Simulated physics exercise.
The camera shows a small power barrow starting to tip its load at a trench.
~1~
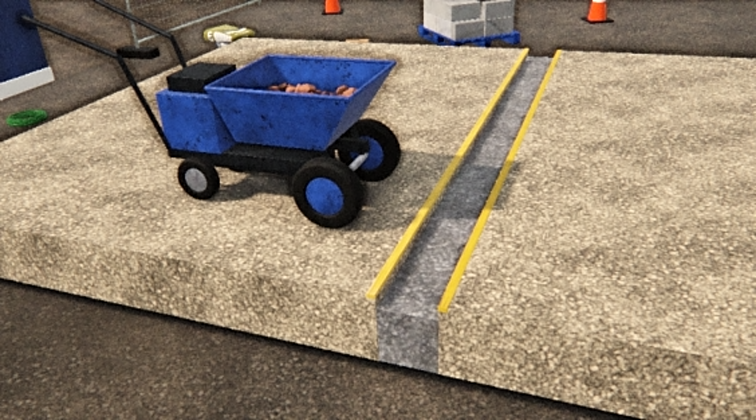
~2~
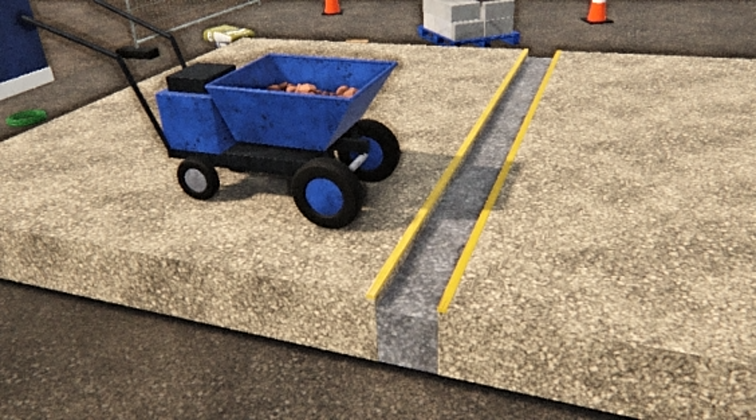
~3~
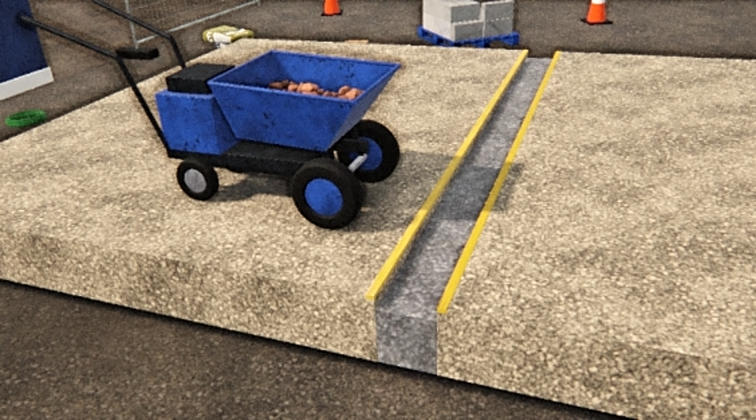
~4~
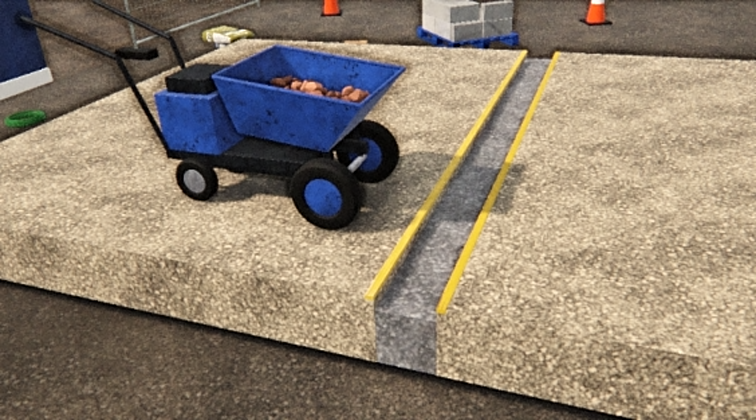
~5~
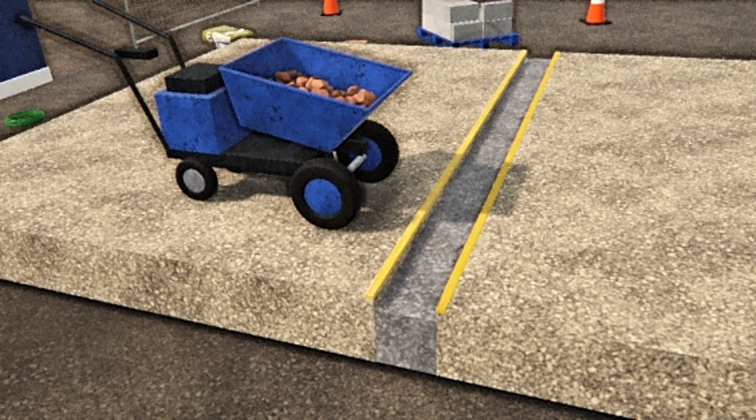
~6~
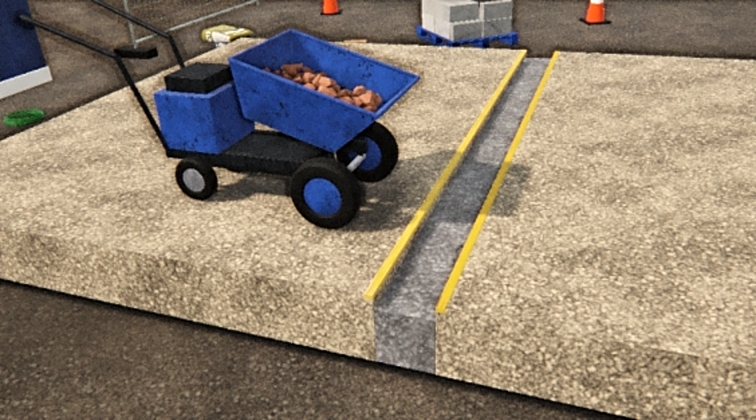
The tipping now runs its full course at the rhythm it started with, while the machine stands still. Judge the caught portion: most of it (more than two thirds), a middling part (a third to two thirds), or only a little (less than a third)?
A middling part.
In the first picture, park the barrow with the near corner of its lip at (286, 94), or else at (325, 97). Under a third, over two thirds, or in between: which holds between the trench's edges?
In the first case between a third and two thirds, in the second case above two thirds.
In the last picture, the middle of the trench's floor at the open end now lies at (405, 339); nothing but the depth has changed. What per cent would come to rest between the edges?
That would give roughly 80 percent.
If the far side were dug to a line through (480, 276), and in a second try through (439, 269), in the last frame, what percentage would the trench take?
In order: Near 90, then 40 percent.
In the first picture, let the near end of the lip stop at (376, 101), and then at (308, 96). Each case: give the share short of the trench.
I'd put it at around 0 percent the first time and 20 percent the second.
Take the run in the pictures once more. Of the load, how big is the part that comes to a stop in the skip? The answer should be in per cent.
I'd put it at about 5 per cent.
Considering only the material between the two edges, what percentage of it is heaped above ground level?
Near 40 %.
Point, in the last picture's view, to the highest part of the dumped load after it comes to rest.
At about (471, 215).
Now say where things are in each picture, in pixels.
In the first frame, lip of the skip (350, 99), level; top of the load (307, 100), lumps of rubble; first edge of the trench (392, 260); far edge (459, 271), the trench under half as wide as the skip, and shallow for its width.
In the second frame, lip of the skip (351, 100), level; top of the load (307, 100).
In the third frame, lip of the skip (355, 102), tipped barely; top of the load (295, 99).
In the fourth frame, lip of the skip (361, 106), tipped a little; top of the load (298, 97).
In the fifth frame, lip of the skip (369, 111), tipped a little; top of the load (289, 88).
In the sixth frame, lip of the skip (378, 117), tipped clearly; top of the load (285, 81); first edge of the trench (390, 261); far edge (457, 272).
Just after the last frame, skip tipped steeply; every one in the skip.
A moment on, skip tipped right over; almost all in the skip; about a tenth in or heaped over the trench; just a few beyond it.
Further on, skip tipped right over; roughly a quarter in the skip; roughly half in or heaped over the trench; roughly a third beyond it.
When it is over, skip tipped right over; about a tenth in the skip; roughly two thirds in or heaped over the trench; roughly a third beyond it.
